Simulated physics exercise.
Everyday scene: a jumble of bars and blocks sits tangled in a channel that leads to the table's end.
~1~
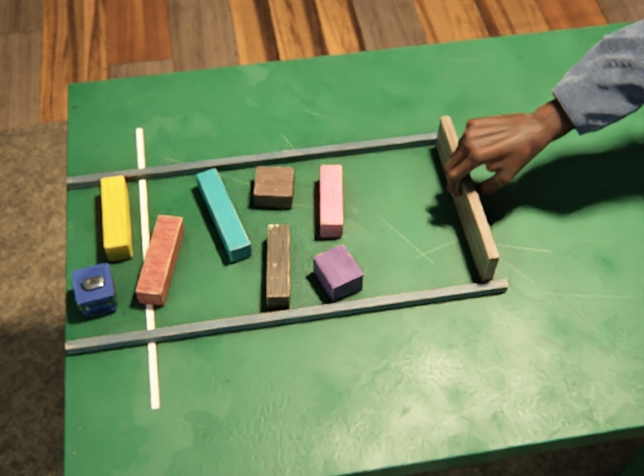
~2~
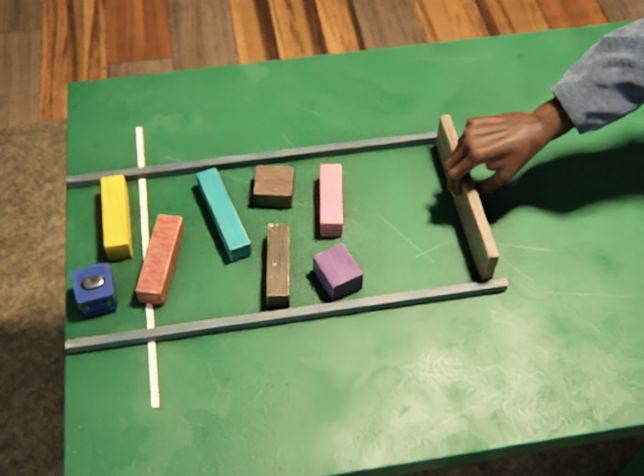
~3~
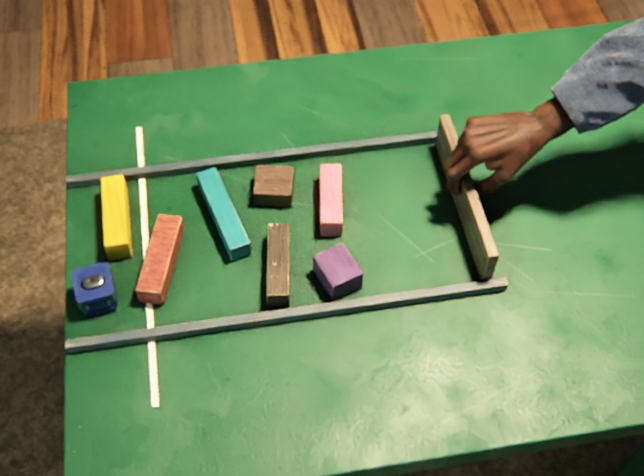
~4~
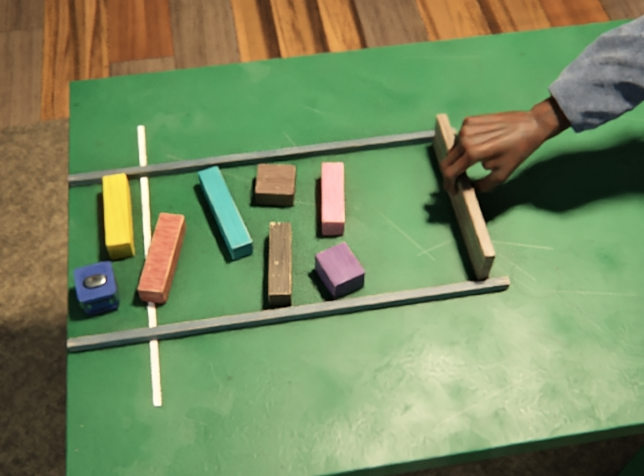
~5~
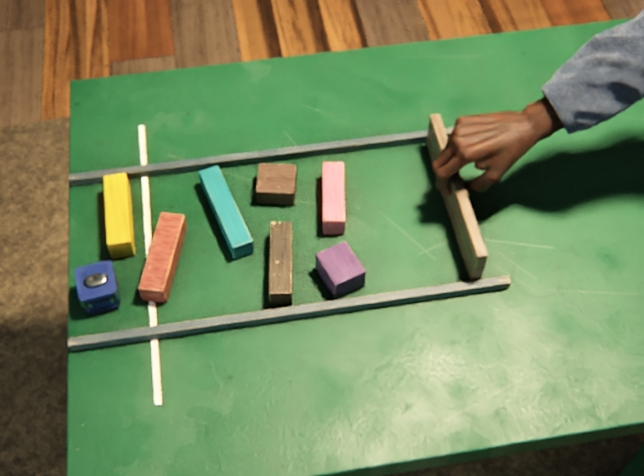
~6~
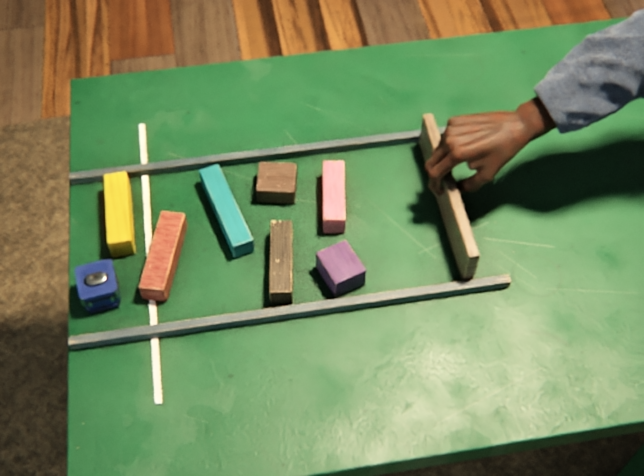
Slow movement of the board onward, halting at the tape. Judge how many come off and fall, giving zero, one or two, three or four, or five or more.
Number falling: Three or four.
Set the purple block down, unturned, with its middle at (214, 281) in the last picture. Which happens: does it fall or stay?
Here the purple block stays aboard.
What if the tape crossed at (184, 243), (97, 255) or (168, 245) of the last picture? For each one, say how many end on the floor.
Try 1: 0; try 2: 6; try 3: 2.
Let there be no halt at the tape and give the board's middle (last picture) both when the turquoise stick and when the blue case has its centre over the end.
Roughly at (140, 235) and roughly at (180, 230).
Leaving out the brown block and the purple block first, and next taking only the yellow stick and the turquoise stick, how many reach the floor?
Count: 1 (first case); 1 (second).
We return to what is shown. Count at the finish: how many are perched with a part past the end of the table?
1 is the number.
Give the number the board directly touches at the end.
2 of them.
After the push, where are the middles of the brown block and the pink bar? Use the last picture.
I'd put one at around (104, 201) and the other at around (136, 223).
Soon after, none off yet; blue case at rest near (99, 286); yellow stick at rest near (119, 213); red bar at rest near (164, 255).
Then, none off yet; blue case at rest near (99, 286); yellow stick at rest near (119, 213); red bar moved a little near (151, 257).
At rest, the number that fall off is three or four; fallen, red bar, yellow stick and blue case.
